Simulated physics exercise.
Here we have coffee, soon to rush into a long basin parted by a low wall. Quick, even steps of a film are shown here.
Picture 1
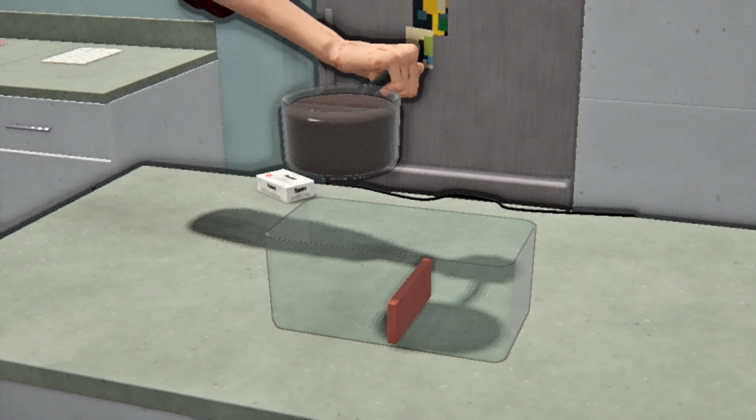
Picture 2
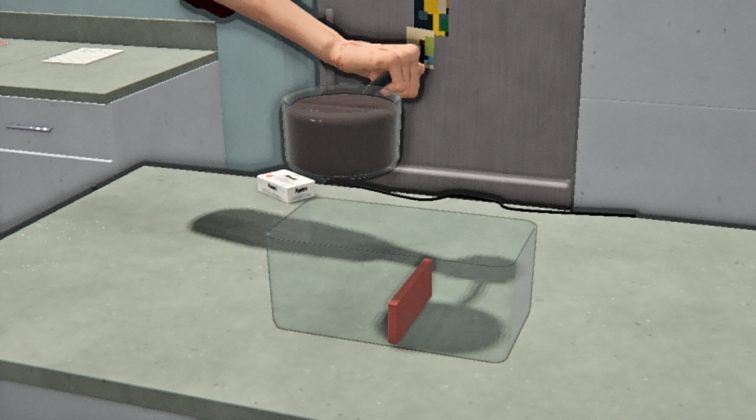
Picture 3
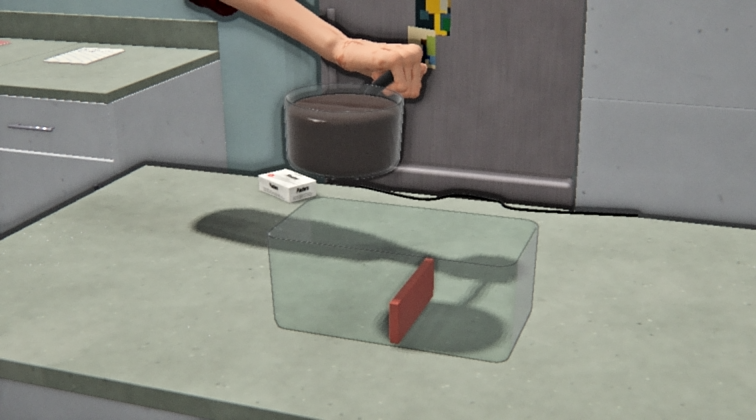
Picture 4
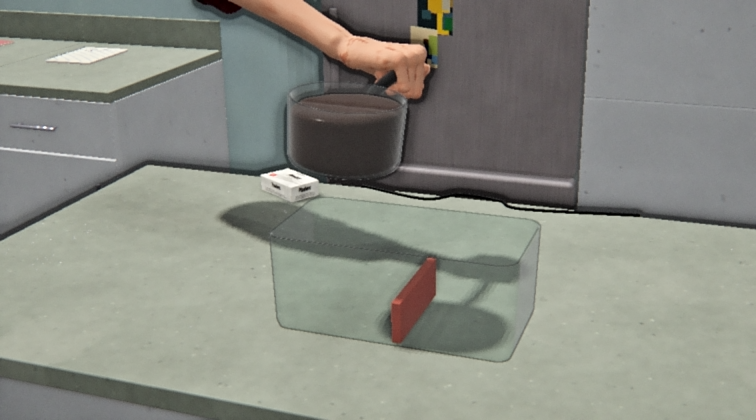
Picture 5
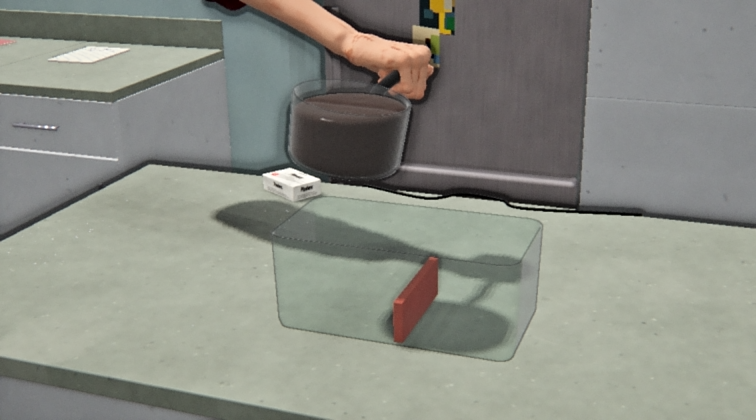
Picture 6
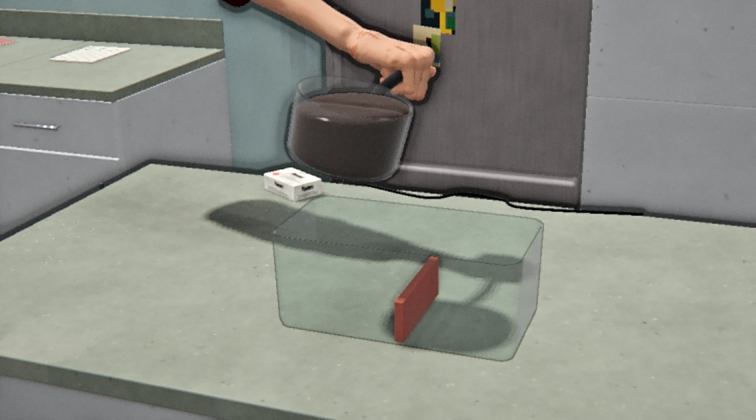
Above a clear basin with a low red wall, a hand slowly tilts dark coffee rightward.
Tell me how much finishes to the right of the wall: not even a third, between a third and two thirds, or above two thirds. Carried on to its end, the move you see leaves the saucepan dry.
Beyond two thirds.
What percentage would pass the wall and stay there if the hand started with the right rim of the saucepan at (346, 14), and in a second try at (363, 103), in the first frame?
It would come to near 60 per cent, and then near 55 per cent.
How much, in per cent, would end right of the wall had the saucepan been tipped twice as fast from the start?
Near 55 %.
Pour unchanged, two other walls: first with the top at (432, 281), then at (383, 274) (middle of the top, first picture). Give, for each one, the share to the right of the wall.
First some 60, then 95 per cent.
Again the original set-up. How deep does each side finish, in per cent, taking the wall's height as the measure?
Near 20 on the left, 70 on the right.
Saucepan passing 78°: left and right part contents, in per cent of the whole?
Left: Some 0 %. Right: Some 20 %.
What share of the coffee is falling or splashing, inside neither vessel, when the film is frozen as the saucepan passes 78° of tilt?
About 30 per cent.
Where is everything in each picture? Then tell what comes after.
In the first picture, it leans 0°; its right rim is at (396, 103); the coffee meets the walls at (292, 103) and (396, 111); the long basin's rim runs from (287, 217) to (525, 245); the wall's top is at (411, 281).
In the second picture, it leans 1°; its right rim is at (397, 104); the coffee meets the walls at (292, 103) and (397, 112).
In the third picture, it leans 2°; its right rim is at (399, 105); the coffee meets the walls at (295, 102) and (399, 112).
In the fourth picture, it leans 5°; its right rim is at (403, 108); the coffee meets the walls at (298, 101) and (402, 112).
In the fifth picture, it leans 9°; its right rim is at (406, 111); the coffee meets the walls at (302, 101) and (406, 112).
In the sixth picture, it leans 14°; its right rim is at (409, 116); the coffee meets the walls at (302, 102) and (409, 112).
A moment on, the saucepan is tipped on its side and 49 per cent is still to pour, 0 is left of the wall and 20 right of it.
Next, the saucepan is tipped right over and 5 per cent is still to pour, 11 is left of the wall and 78 right of it.
Then the saucepan is tipped right over and 0 per cent is still to pour, 21 is left of the wall and 79 right of it.
Later the saucepan is tipped right over and 0 per cent is still to pour, 21 is left of the wall and 79 right of it.
In the end 21 per cent lies left of the wall, 79 right of it and 1 outside.
